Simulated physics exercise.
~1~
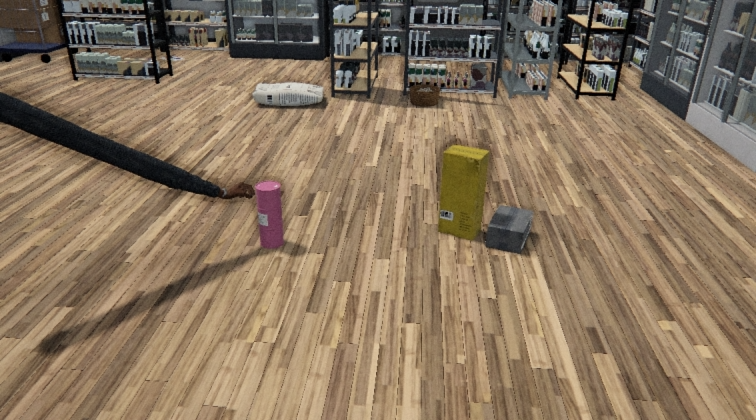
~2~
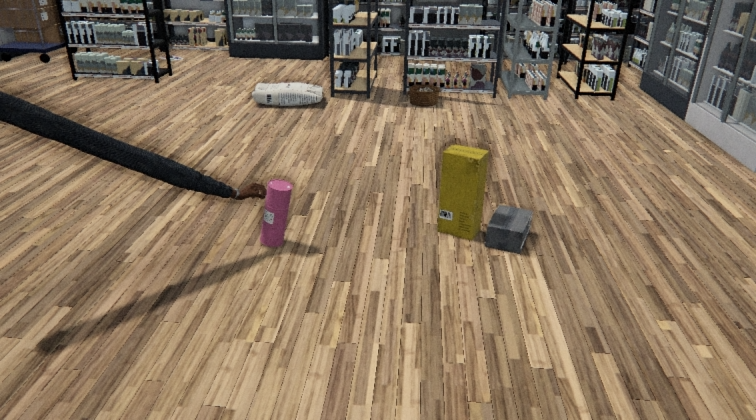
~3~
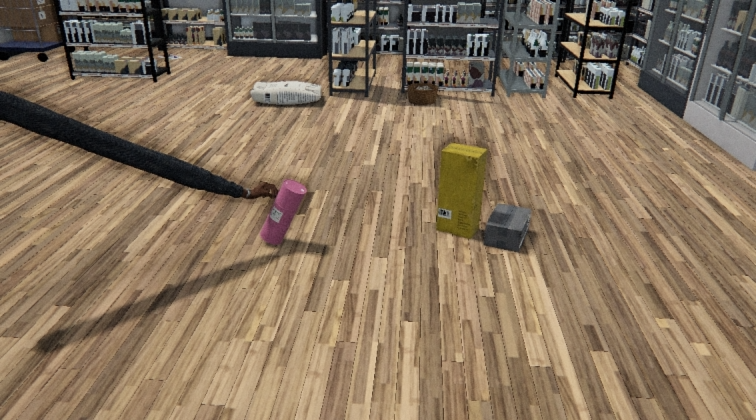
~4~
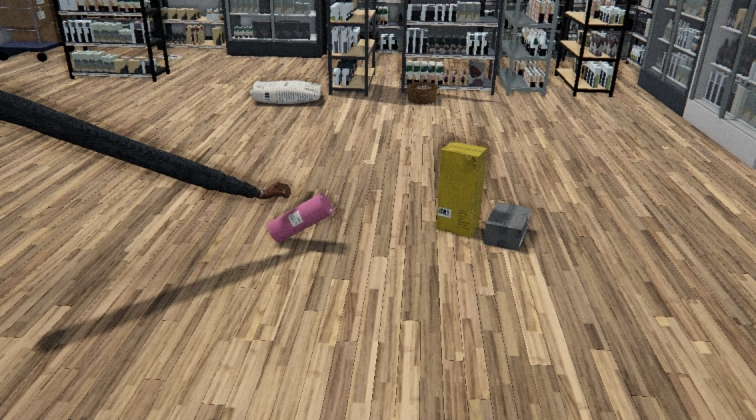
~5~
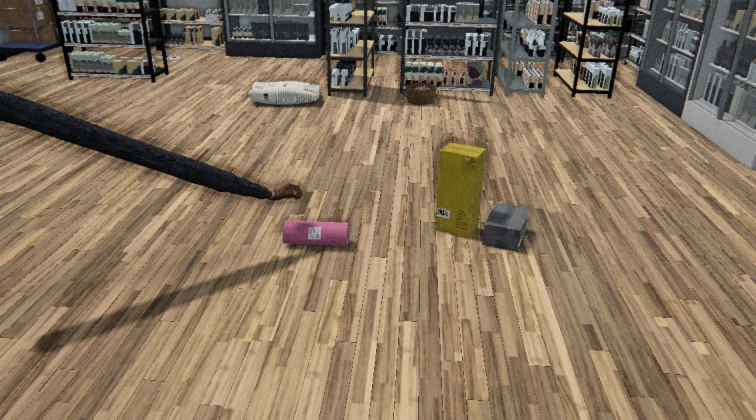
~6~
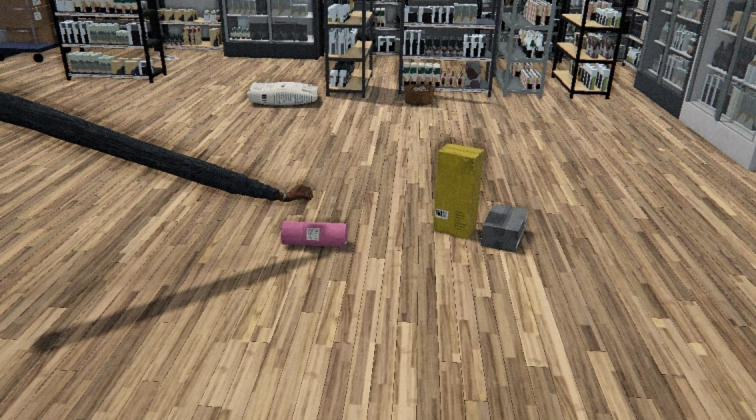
A dark arm with a pointing hand pushing an upright pink canister rightward until it tips over and lies on its side.
